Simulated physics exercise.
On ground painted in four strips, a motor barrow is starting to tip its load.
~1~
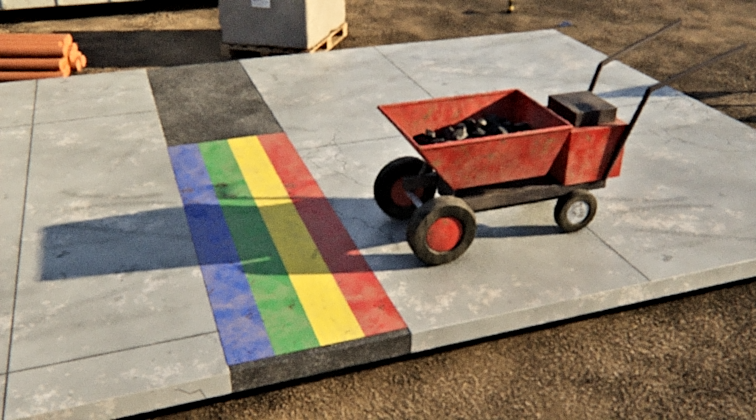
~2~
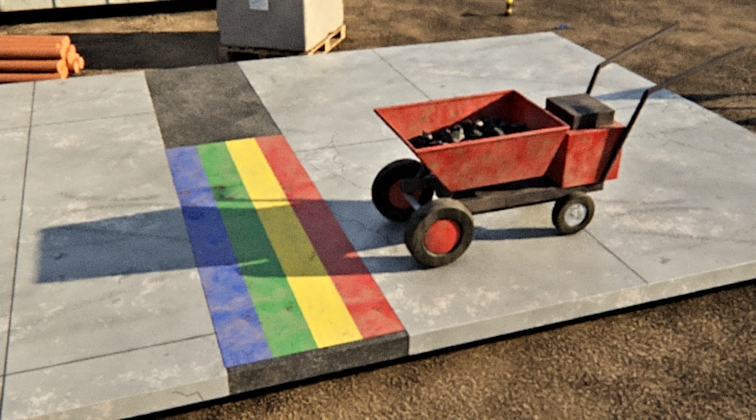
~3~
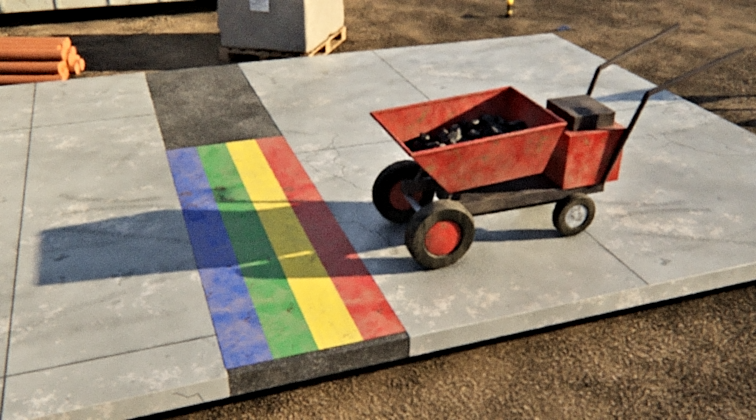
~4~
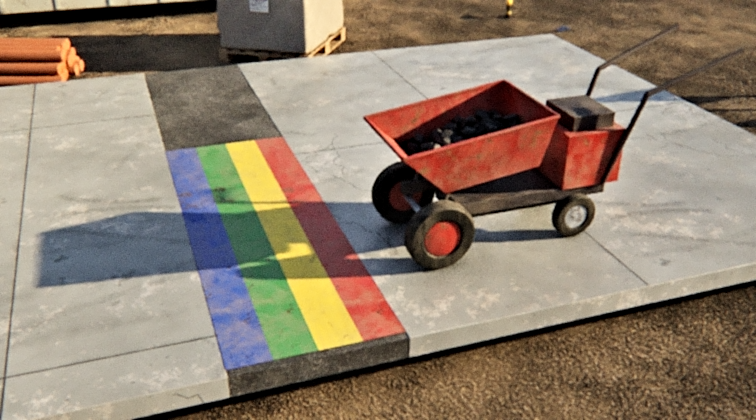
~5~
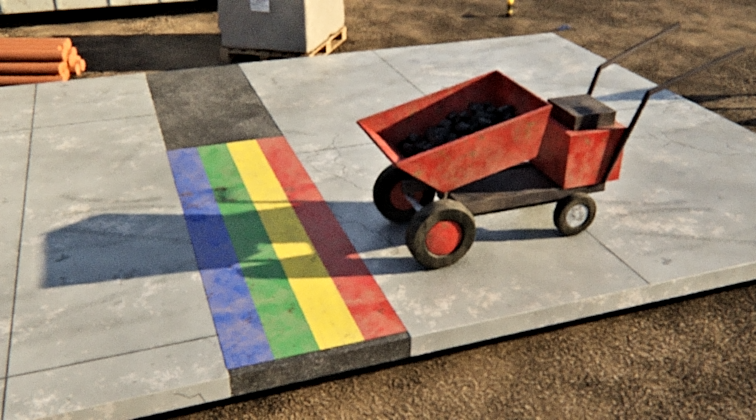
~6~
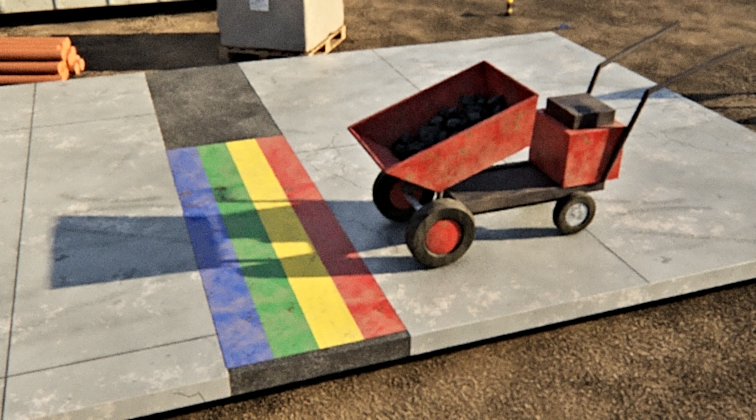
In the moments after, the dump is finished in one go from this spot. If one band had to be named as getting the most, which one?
I would name yellow.
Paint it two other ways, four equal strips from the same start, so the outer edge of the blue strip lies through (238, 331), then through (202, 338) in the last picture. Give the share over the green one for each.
Shares: 20 %; then 20 %.
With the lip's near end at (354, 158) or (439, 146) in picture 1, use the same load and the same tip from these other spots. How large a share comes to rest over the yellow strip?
The shares come out close to 0 and 30 per cent, in that order.
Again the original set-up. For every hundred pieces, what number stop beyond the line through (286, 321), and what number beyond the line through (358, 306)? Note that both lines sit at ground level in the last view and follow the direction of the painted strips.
Around 20 percent for the first and 80 percent for the second.
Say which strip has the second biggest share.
The runner-up is the green strip.
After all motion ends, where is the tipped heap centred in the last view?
I'd mark it at roughly (292, 256).
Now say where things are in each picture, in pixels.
In the first frame, lip of the skip at (419, 149), level; top of the load at (493, 137), lumps of coal; red strip at (367, 298); yellow strip at (326, 306); green strip at (284, 315); blue strip at (240, 323).
In the second frame, lip of the skip at (415, 152), level; top of the load at (490, 138).
In the third frame, lip of the skip at (411, 155), tipped barely; top of the load at (487, 137).
In the fourth frame, lip of the skip at (403, 160), tipped a little; top of the load at (482, 134).
In the fifth frame, lip of the skip at (396, 165), tipped a little; top of the load at (494, 122).
In the sixth frame, lip of the skip at (386, 172), tipped clearly; top of the load at (484, 115); red strip at (366, 301); yellow strip at (325, 309); green strip at (283, 318); blue strip at (239, 327).
Soon, skip tipped steeply; all in the skip.
A while on, skip tipped right over; nearly all in the skip; a stray few over the red strip; a small part over the yellow strip.
Towards the end, skip tipped right over; about a quarter in the skip; a small part over the red strip; about a third over the yellow strip; about a quarter over the green strip; a small part over the blue strip; a stray few off the paint.
Finally, skip tipped right over; about a quarter in the skip; a small part over the red strip; about a third over the yellow strip; about a quarter over the green strip; a small part over the blue strip; a stray few off the paint.
